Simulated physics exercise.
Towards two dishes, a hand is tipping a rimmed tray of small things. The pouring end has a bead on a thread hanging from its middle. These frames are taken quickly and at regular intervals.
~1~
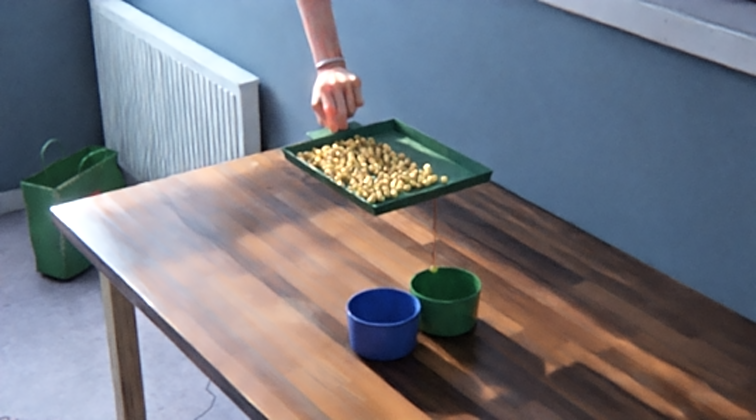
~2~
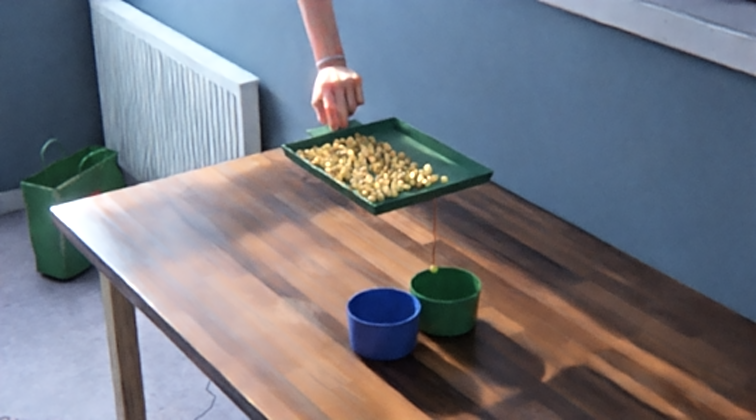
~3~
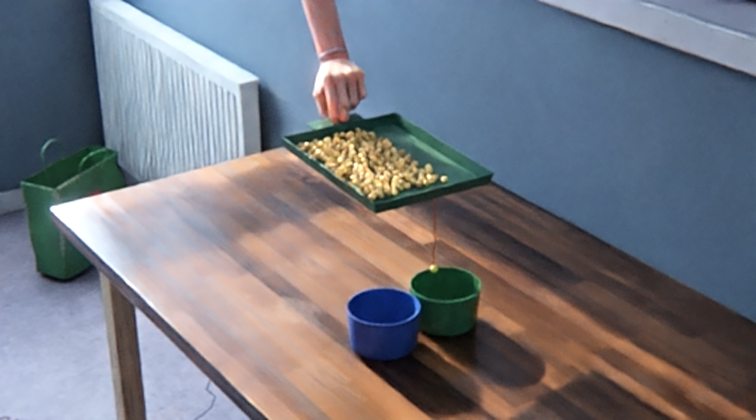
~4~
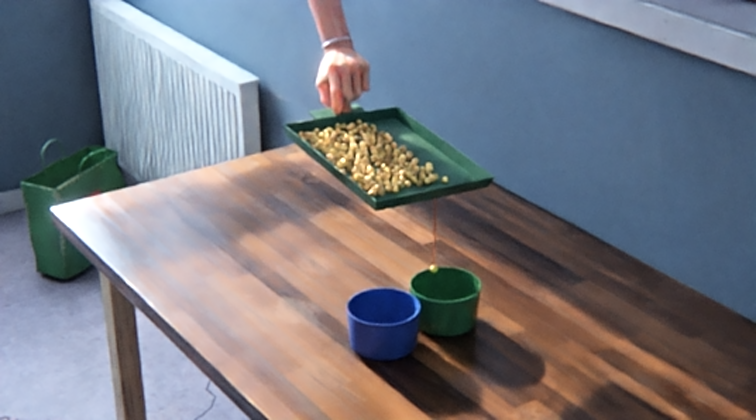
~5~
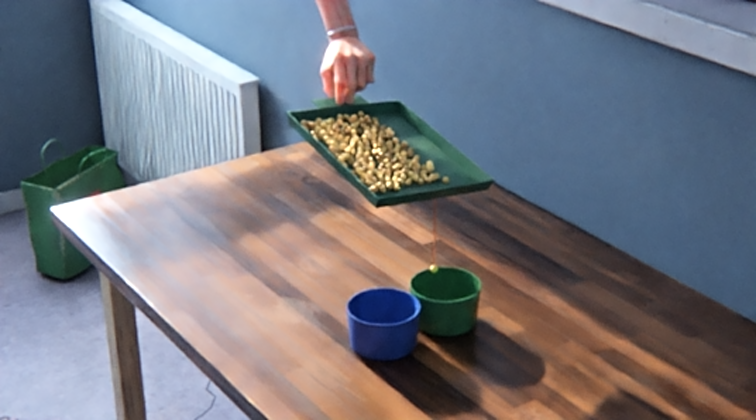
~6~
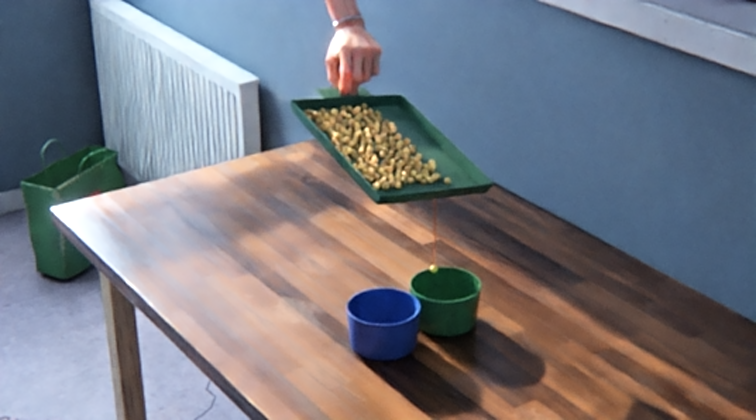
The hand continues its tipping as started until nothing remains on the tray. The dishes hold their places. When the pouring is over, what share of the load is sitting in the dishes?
Dishes miss most.
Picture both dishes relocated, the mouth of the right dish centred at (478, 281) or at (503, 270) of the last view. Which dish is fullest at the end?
Well, first the right-hand one, then the right-hand one.
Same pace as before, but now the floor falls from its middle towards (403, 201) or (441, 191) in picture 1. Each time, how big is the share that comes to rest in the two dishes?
I'd say roughly 80 percent with the first slope, 30 percent with the other.
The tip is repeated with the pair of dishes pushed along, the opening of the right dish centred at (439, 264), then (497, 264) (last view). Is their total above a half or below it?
Taking them in turn, it's short of half and then beyond half.
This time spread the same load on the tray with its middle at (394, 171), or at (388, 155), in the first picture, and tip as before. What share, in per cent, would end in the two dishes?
Estimates in order: 20 percent, 10 percent.
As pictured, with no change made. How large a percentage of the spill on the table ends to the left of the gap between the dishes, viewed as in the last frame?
Share to the left: Near 0 per cent.
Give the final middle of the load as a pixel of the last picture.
The centre comes to rest near (495, 295).
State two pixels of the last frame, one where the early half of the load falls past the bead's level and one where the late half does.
Near (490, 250) to start, and near (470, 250) afterwards.
Soon after the last picture, tray tipped steeply; nearly all on the tray; a stray few outside both; a small part in the air.
A little later, tray tipped past a quarter turn; about a quarter on the tray; a stray few in the right dish; about half outside both; about a quarter in the air.
Later still, tray tipped past a quarter turn; a small part in the right dish; nearly all outside both.
At rest, tray tipped past a quarter turn; none in the left dish; a small part in the right dish; nearly all outside both.
